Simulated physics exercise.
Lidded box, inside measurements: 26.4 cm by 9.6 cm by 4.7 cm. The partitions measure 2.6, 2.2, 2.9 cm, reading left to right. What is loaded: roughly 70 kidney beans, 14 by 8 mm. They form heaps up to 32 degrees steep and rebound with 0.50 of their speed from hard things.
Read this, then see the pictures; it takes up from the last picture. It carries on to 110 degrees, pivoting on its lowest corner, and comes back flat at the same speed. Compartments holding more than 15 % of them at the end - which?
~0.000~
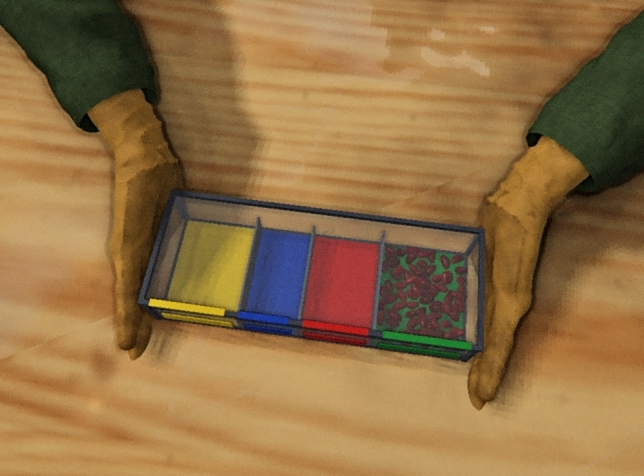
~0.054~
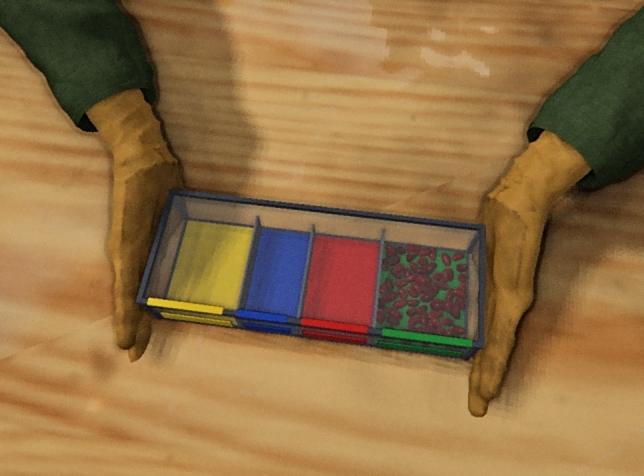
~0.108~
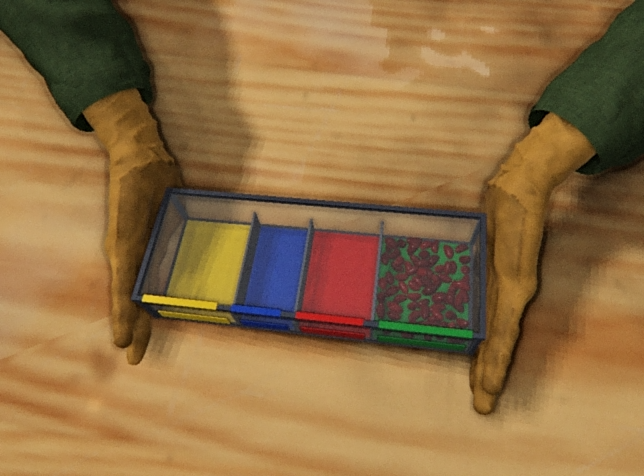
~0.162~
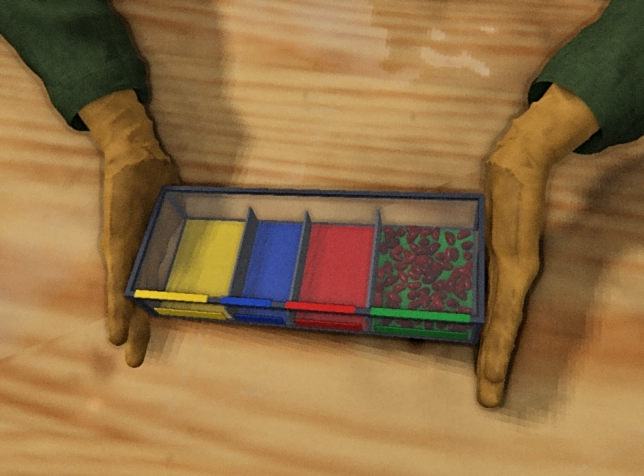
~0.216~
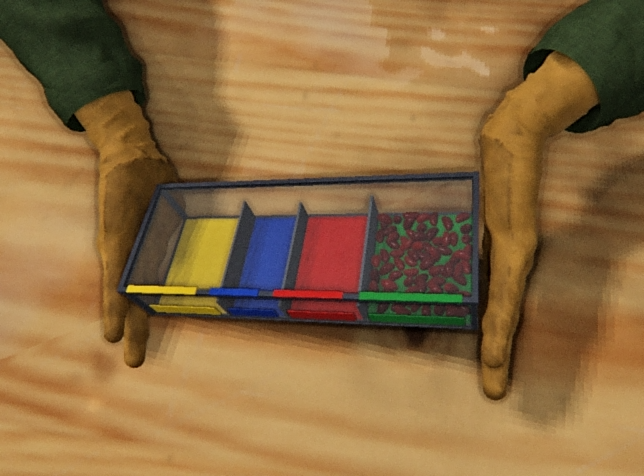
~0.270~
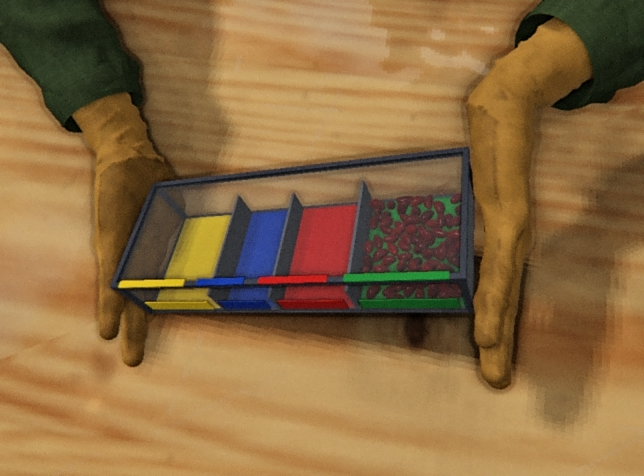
Red no, blue no, green yes, yellow yes.
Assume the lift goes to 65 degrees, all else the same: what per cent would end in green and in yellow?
Shares: Green 75 and yellow 0, in per cent.
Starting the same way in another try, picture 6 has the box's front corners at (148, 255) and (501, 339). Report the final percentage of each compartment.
Red 0 %; blue 0 %; green 100 %; yellow 0 %.
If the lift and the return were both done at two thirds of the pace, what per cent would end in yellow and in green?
Yellow 90 %, green 10 %.
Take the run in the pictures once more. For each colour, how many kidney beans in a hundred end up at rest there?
Red 5, blue 5, green 30, yellow 60.
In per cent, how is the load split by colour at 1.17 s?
In per cent: Red 25, blue 10, green 55, yellow 10.
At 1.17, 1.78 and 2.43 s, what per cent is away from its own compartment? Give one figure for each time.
About 45, 70, 70.
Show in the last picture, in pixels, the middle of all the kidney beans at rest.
After settling, the middle sits near (226, 243).
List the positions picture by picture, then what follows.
The first frame shows box tilt 0 degrees, front corners at (145, 300) and (478, 346); green 100 %.
The second frame shows box tilt 1 degrees, front corners at (143, 299) and (479, 343).
The third frame shows box tilt 5 degrees, front corners at (138, 296) and (480, 334), lowest corner left back.
The fourth frame shows box tilt 11 degrees, front corners at (132, 292) and (478, 318), lowest corner left back.
The fifth frame shows box tilt 17 degrees, front corners at (125, 288) and (472, 298), lowest corner left back.
The sixth frame shows box tilt 23 degrees, front corners at (118, 284) and (460, 275), lowest corner left back; green 100 %. The box's pace is about 110 degrees a second.
After 1.17 s, tilt 110 degrees; red 25 %, blue 10 %, green 55 %, yellow 10 %.
After 1.78 s, tilt 47 degrees; red 5 %, blue 5 %, green 30 %, yellow 60 %.
Then, at 2.43 s, tilt 0 degrees; red 5 %, blue 5 %, green 30 %, yellow 60 %.
At rest (2.7 s), red 5 %, blue 5 %, green 30 %, yellow 60 %.
